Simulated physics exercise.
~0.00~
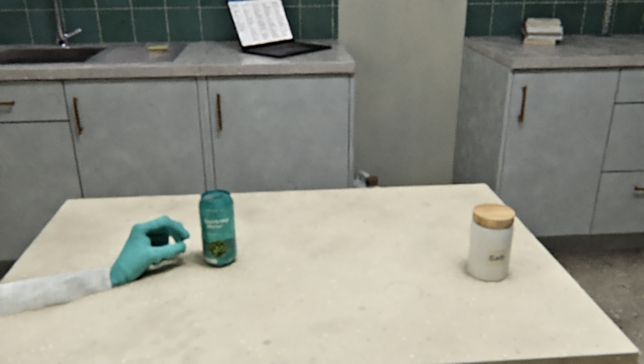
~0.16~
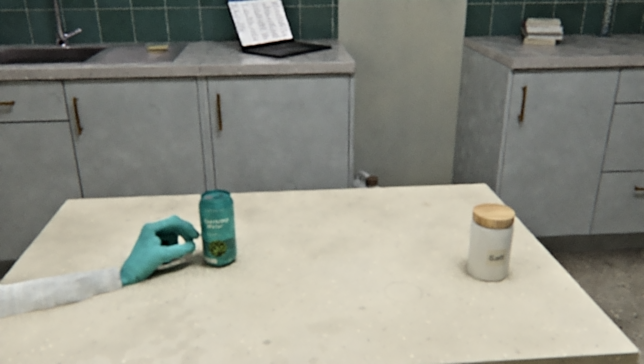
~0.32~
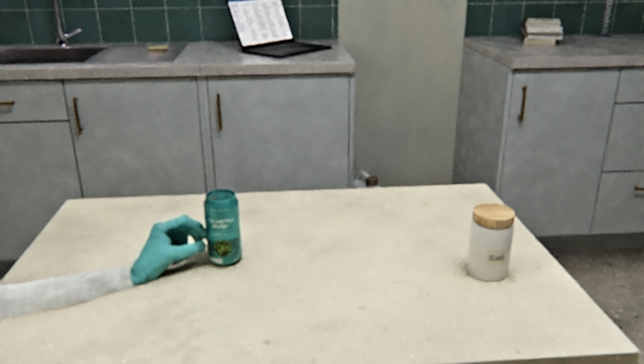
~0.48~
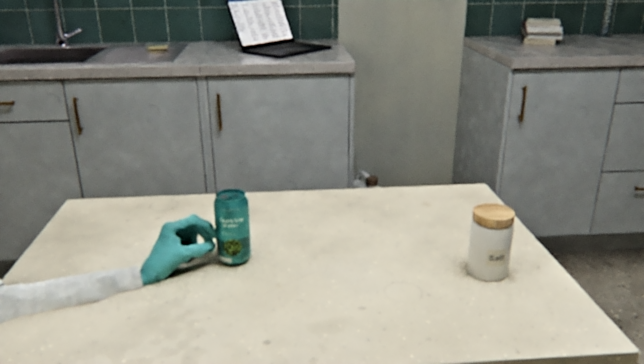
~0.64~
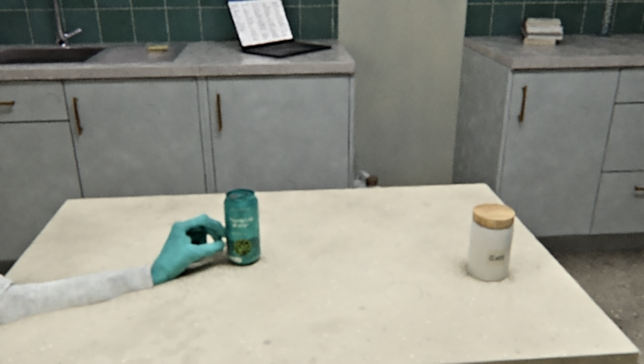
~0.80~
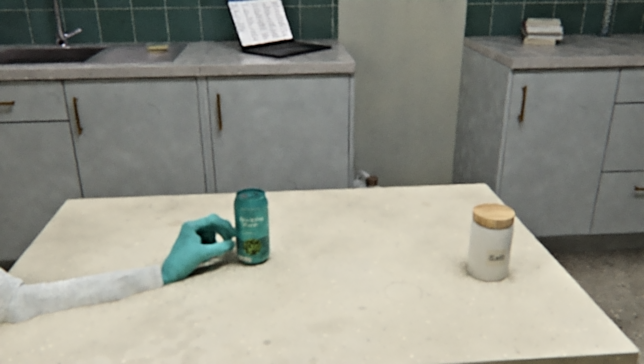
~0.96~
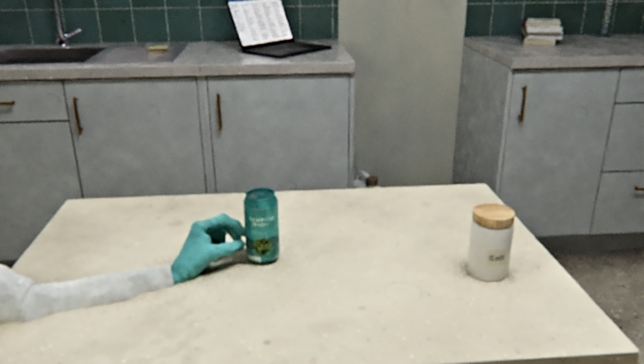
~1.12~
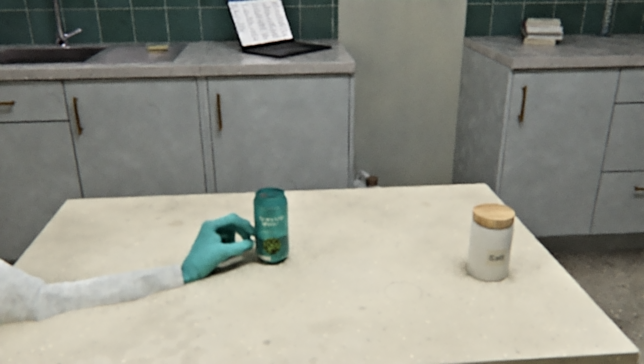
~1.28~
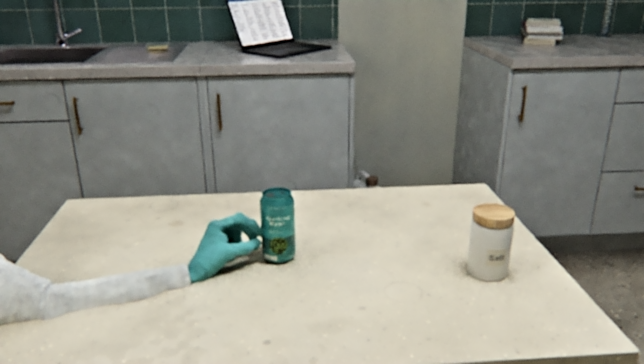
A gloved hand pushes a turquoise can right across the table, and it stays upright.
